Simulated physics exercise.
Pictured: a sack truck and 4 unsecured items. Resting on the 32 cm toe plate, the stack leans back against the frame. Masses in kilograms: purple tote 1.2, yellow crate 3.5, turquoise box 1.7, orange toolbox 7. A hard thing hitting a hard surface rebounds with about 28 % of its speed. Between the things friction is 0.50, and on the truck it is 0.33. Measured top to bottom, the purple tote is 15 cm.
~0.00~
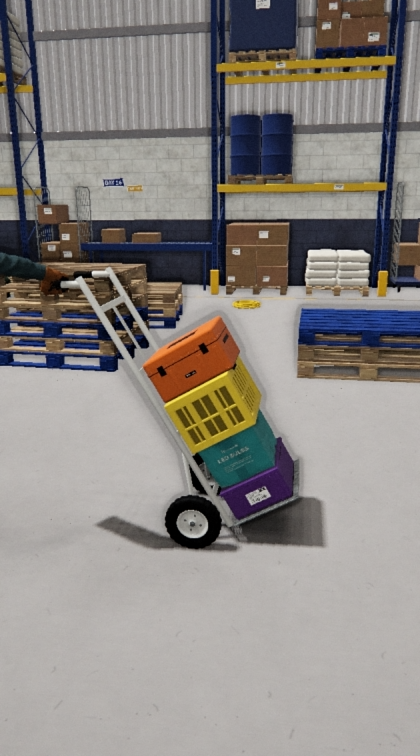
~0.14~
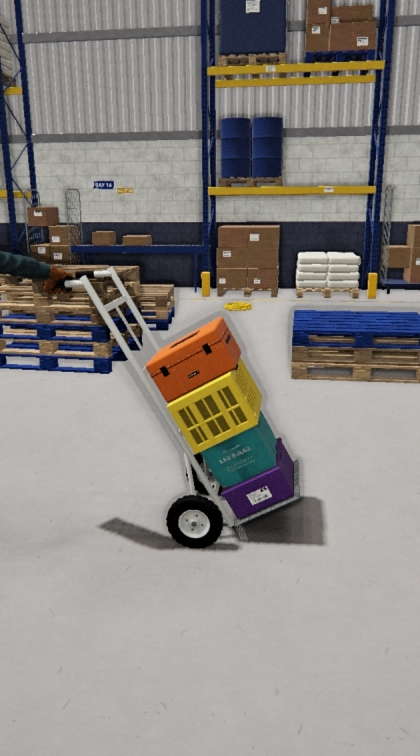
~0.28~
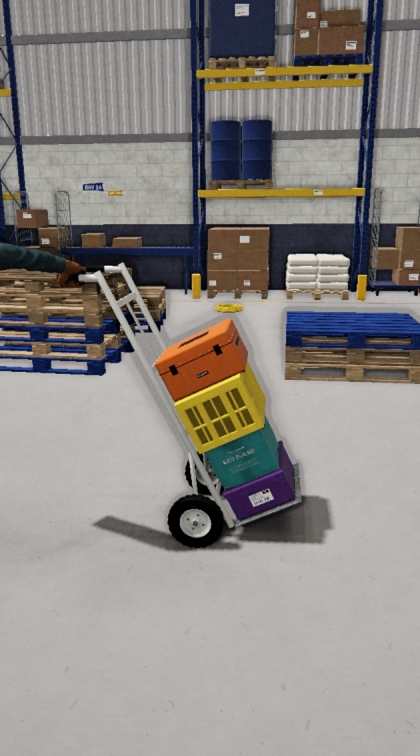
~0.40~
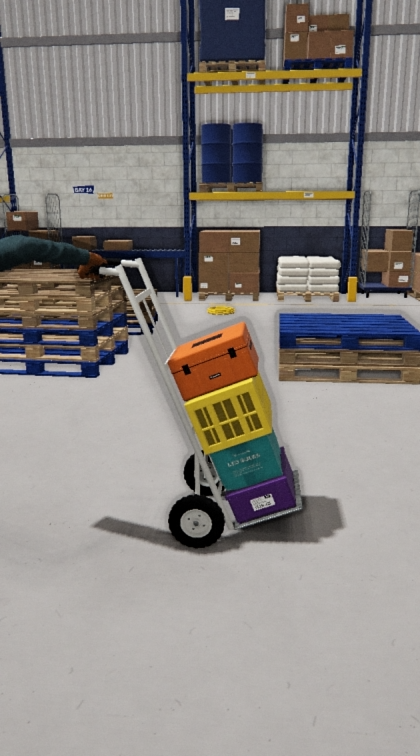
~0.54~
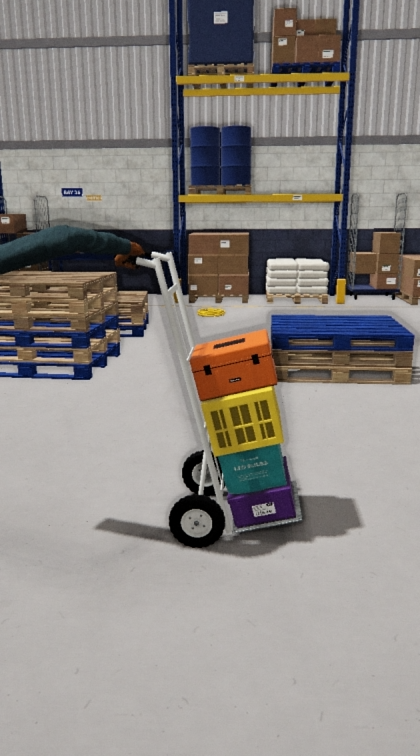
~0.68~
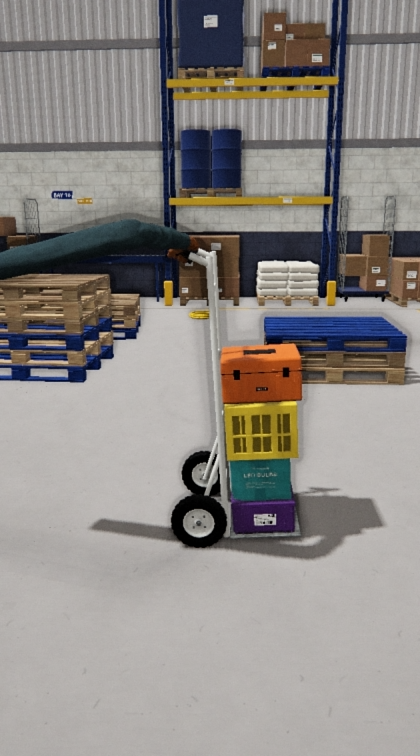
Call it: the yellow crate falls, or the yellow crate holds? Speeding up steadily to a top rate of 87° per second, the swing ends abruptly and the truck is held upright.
It falls.
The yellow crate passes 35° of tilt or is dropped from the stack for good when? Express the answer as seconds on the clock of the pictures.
Time: Roughly 1.6 s.
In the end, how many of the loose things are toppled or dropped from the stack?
That makes 4.
After 1.58 s, truck upright; yellow crate 33° off its base near (328, 424); orange toolbox 33° off its base; turquoise box 33° off its base.
After 1.98 s, truck upright; yellow crate, turquoise box and orange toolbox now dropped from the stack; purple tote on its side.
In the end (3.7 s), dropped from the stack and tipped over, yellow crate, turquoise box and orange toolbox; toppled on the truck, purple tote.
